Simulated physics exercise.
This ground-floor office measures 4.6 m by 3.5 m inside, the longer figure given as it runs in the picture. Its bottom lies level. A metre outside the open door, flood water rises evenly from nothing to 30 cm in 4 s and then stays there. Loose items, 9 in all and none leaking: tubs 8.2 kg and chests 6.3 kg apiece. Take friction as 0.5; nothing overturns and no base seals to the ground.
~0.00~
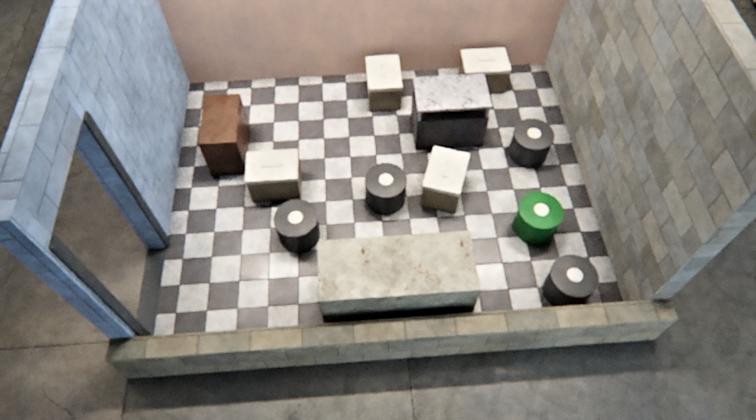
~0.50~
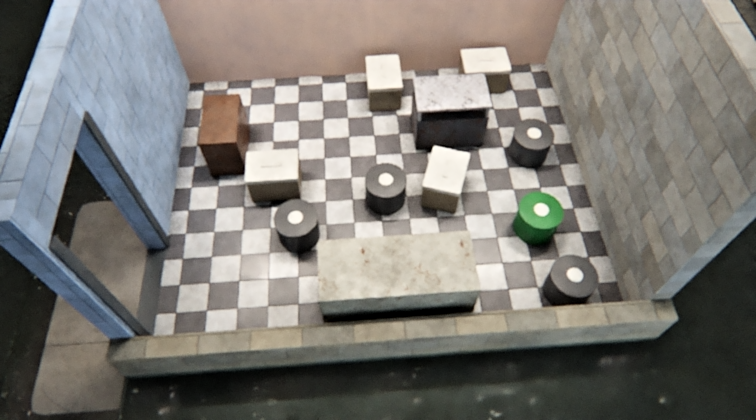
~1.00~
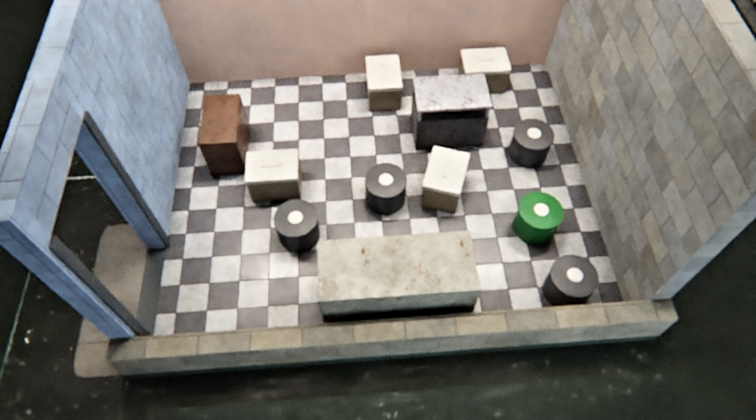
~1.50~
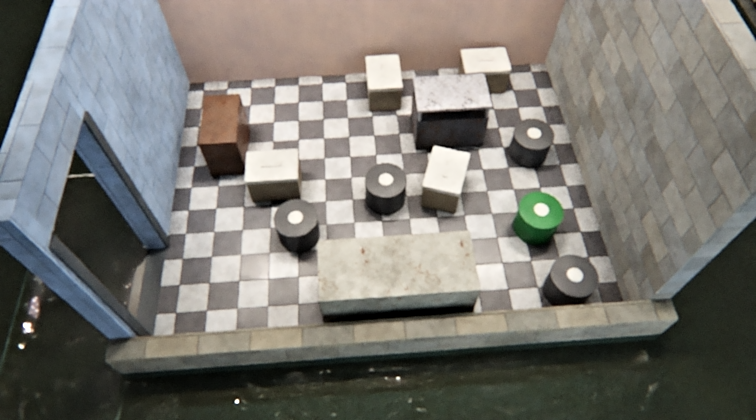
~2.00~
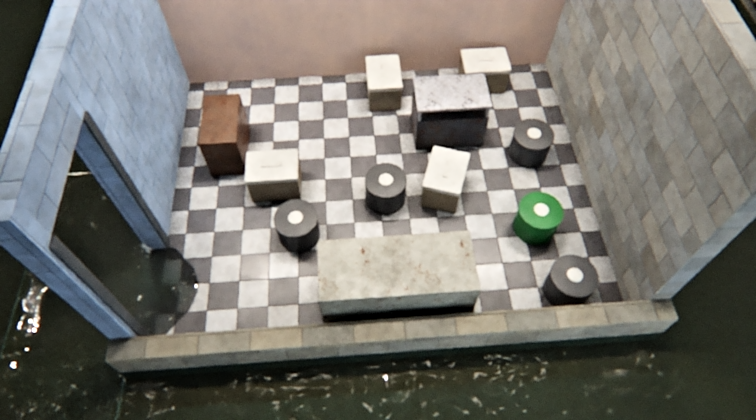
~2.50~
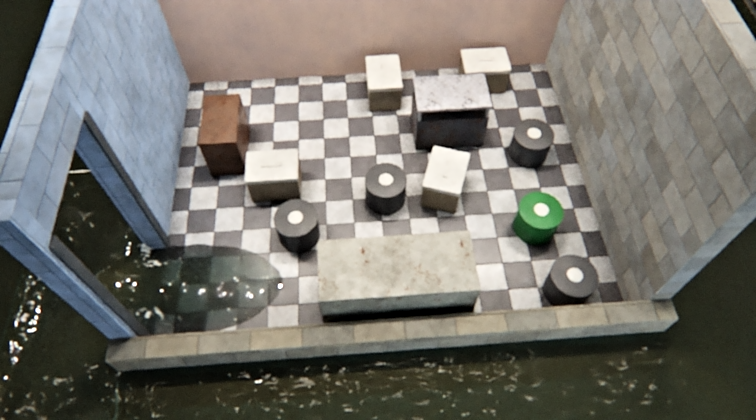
Ground-floor office with checkered floor, dark water rising outside, then spreading in through the left doorway while the furniture stays still.
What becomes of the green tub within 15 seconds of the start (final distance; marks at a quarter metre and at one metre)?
Green tub is nudged along.
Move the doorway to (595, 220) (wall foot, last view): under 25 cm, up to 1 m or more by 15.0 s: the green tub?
In that case the green tub travels far.
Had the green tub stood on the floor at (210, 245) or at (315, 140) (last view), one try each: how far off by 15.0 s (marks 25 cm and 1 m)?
In turn: It gets carried off; it ends far away.
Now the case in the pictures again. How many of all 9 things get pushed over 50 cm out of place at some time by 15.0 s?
I count 9.
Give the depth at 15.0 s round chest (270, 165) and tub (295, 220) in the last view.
Roughly 19 and 22 cm.
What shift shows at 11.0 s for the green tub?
About 100 cm.
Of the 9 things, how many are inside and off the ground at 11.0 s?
9 of them.
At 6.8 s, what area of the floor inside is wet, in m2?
Roughly 14 m2.
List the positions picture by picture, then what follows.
The green tub at (541, 210) rests on the ground; 0.0 m2 under water; 0 of 9 have shifted, in the first picture.
The green tub at (541, 210) rests on the ground; water covers 0.0 m2; 0 of 9 have shifted, in the second picture.
The green tub at (541, 210), on the bottom; 0.0 m2 under water; 0 of 9 have shifted, in the third picture.
The green tub at (541, 210), on the bottom; water covers 0.0 m2; 0 of 9 have shifted, in the fourth picture.
The green tub at (541, 210), on the bottom; 0.2 m2 under water; 0 of 9 have shifted, in the fifth picture.
The green tub at (541, 210) rests on the ground; water covers 0.9 m2; 0 of 9 have shifted, in the sixth picture.
After 3.5 s the green tub is near (541, 210), 0.0 m from its start, aground; 0 afloat.
After 6.8 s the green tub is near (568, 209), 0.3 m from its start, afloat; 6 afloat.
After 11.0 s the green tub is near (501, 286), 1.1 m from its start, afloat; 9 afloat.
After 15.0 s the green tub is near (505, 163), 0.6 m from its start, afloat; 9 afloat.
